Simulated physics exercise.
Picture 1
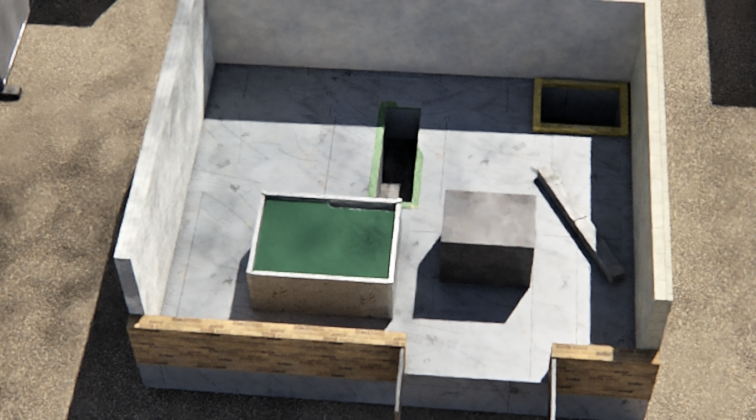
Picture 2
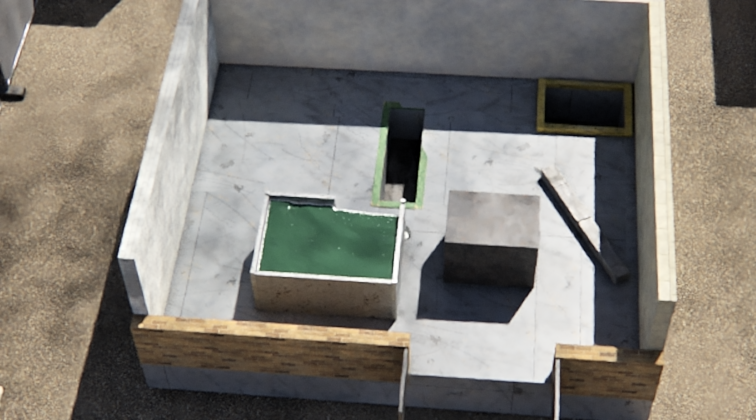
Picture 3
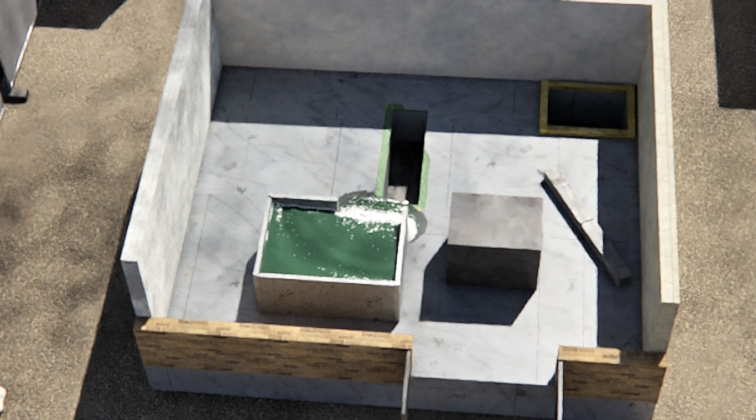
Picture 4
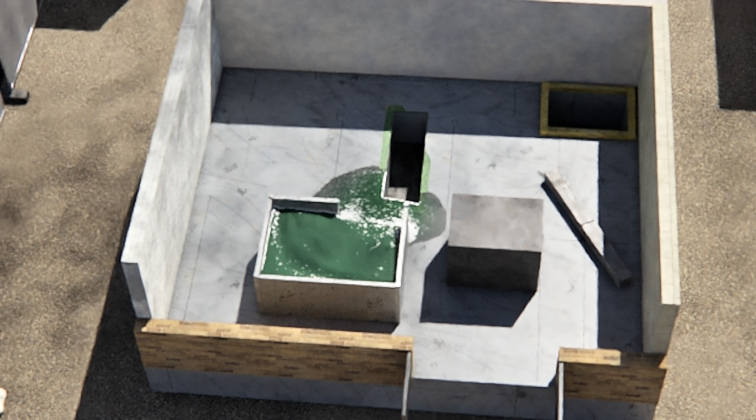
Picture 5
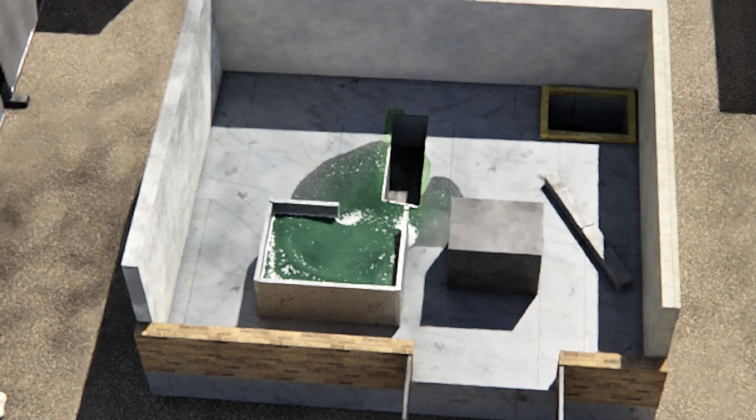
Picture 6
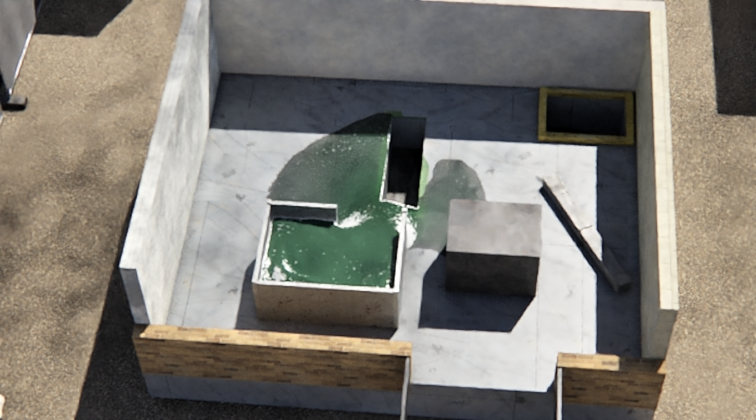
The clip opens on a walled slab seen from above, where an open tank of green water sits still beside a grey block. A gap appears in the tank's far side and water pours out, foaming white, then spreads back across the pale floor around the green-edged opening in a widening sheet.
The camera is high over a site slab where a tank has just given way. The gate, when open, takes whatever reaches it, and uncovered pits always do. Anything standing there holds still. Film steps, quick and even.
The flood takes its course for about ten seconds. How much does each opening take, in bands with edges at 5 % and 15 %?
The gate lands in the bottom band - below five per cent; the green pit lands in the top band - past fifteen per cent; the yellow pit lands in the bottom band - below five per cent.
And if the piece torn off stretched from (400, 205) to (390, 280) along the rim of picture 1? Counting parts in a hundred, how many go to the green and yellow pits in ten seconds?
The green pit takes 25 per cent and the yellow pit 0 per cent.
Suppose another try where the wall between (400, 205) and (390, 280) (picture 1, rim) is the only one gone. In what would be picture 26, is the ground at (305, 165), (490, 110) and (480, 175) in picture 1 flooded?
First spot spared, second spot submerged, third spot submerged.
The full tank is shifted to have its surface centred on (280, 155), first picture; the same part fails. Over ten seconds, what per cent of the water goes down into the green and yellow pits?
Ten seconds on: Green pit 25 percent, yellow pit 6 percent.
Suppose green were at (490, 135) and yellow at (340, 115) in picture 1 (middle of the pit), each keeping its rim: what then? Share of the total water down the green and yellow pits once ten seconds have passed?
Roughly: Green pit 35 %, yellow pit 20 %.
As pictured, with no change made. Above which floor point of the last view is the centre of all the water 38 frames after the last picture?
My pick is pixel (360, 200).
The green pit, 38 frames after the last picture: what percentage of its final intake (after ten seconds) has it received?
I make it 85 per cent.
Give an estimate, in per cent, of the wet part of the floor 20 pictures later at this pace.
It works out to about 50 in a hundred.
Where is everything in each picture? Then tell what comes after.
The open tank at (326, 239) is whole and still, in the first picture.
Water pours out on the open tank's far side and has run to (407, 236), in the second picture.
The front is at (352, 197), out from the gap on the open tank's far side, in the third picture.
The front is at (370, 170), out from the gap on the open tank's far side, in the fourth picture.
The front is at (374, 146), out from the gap on the open tank's far side, in the fifth picture.
Water pours out on the open tank's far side and has run to (390, 117), in the sixth picture.
A moment on, water covers 30 % of the floor; the gate 0 %, the green pit 17 %, the yellow pit 0 %.
Next, water covers 40 % of the floor; the gate 0 %, the green pit 26 %, the yellow pit 0 %.
Then, water covers 50 % of the floor; the gate 0 %, the green pit 34 %, the yellow pit 0 %.
Later, water covers 70 % of the floor; the gate 0 %, the green pit 43 %, the yellow pit 0 %.
In the end, water covers 85 % of the floor; the gate 0 %, the green pit 51 %, the yellow pit 0 %.
